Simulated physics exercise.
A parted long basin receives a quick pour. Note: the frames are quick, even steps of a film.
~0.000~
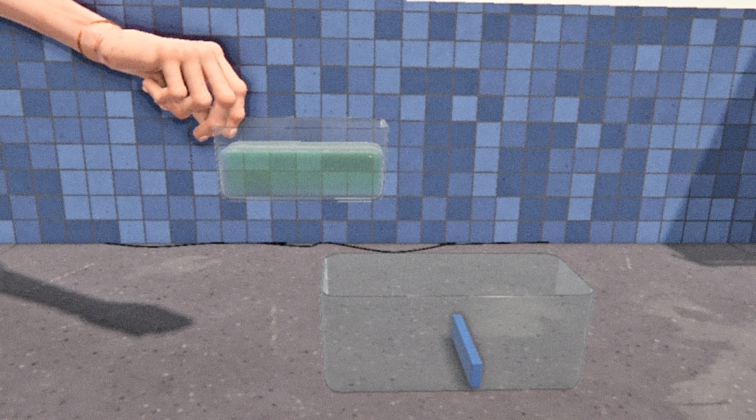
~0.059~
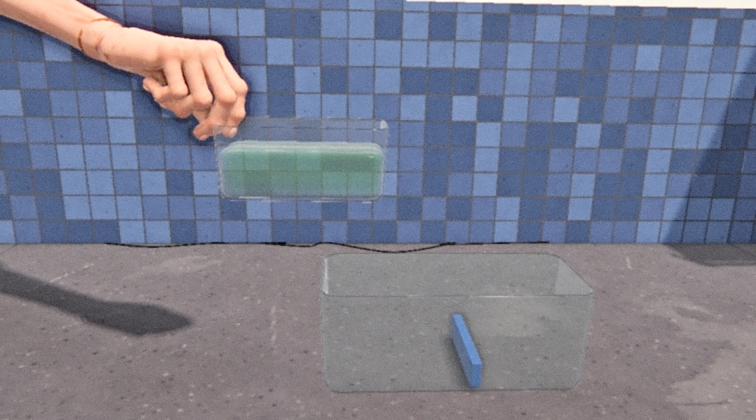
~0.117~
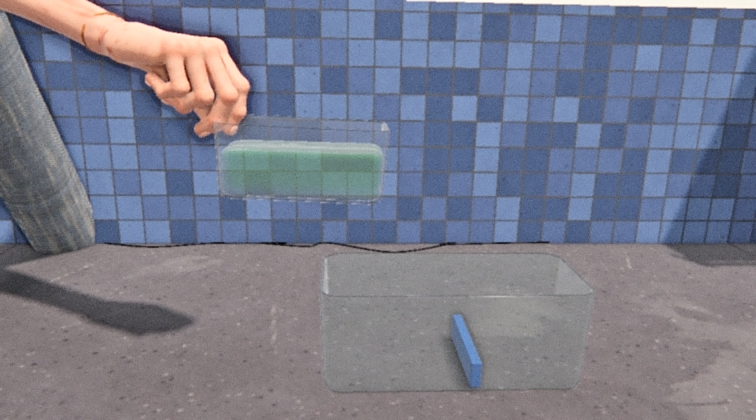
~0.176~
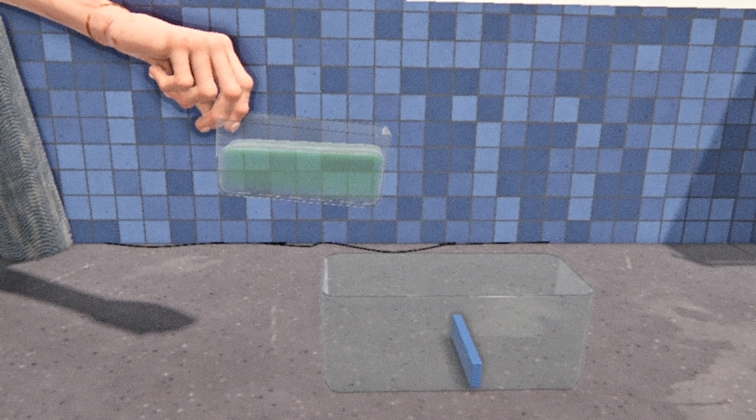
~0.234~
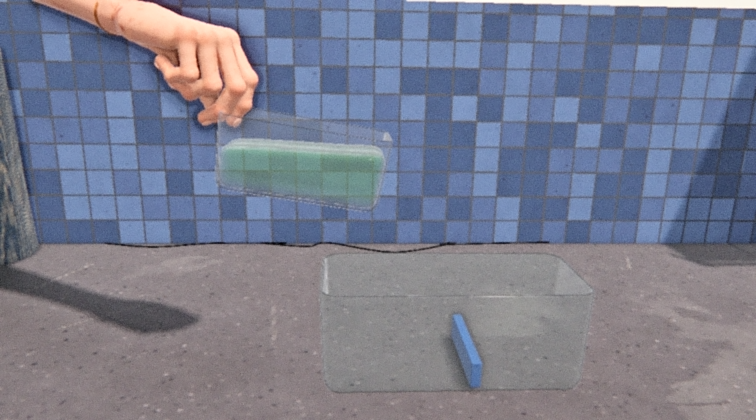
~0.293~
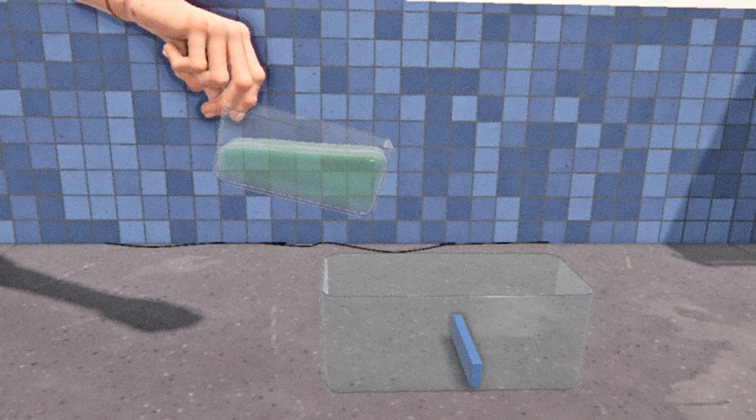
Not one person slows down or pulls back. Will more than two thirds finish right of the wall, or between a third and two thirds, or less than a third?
Right of the wall there will be less than a third.
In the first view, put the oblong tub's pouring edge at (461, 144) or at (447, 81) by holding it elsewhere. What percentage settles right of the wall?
Start one gives some 60 %, start two some 55 %.
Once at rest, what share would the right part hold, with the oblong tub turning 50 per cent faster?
I'd say close to 25 per cent.
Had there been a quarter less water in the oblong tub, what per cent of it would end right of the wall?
About 10 percent.
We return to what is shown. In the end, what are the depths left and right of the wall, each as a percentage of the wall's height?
The left reads 80 in a hundred and the right 30 in a hundred.
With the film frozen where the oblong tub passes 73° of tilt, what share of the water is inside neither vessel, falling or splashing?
It's about 35 per cent.
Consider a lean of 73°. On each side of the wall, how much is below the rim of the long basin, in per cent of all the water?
The left part holds close to 30 per cent, the right part close to 0.
A moment on, the oblong tub is tipped part way and 36 per cent is still to pour, 28 is left of the wall and 0 right of it.
Next, the oblong tub is tipped right over and 4 per cent is still to pour, 80 is left of the wall and 8 right of it.
Then the oblong tub is tipped right over and 0 per cent is still to pour, 78 is left of the wall and 18 right of it.
Later the oblong tub is tipped right over and 0 per cent is still to pour, 77 is left of the wall and 18 right of it.
At rest 76 per cent lies left of the wall, 19 right of it and 4 outside.
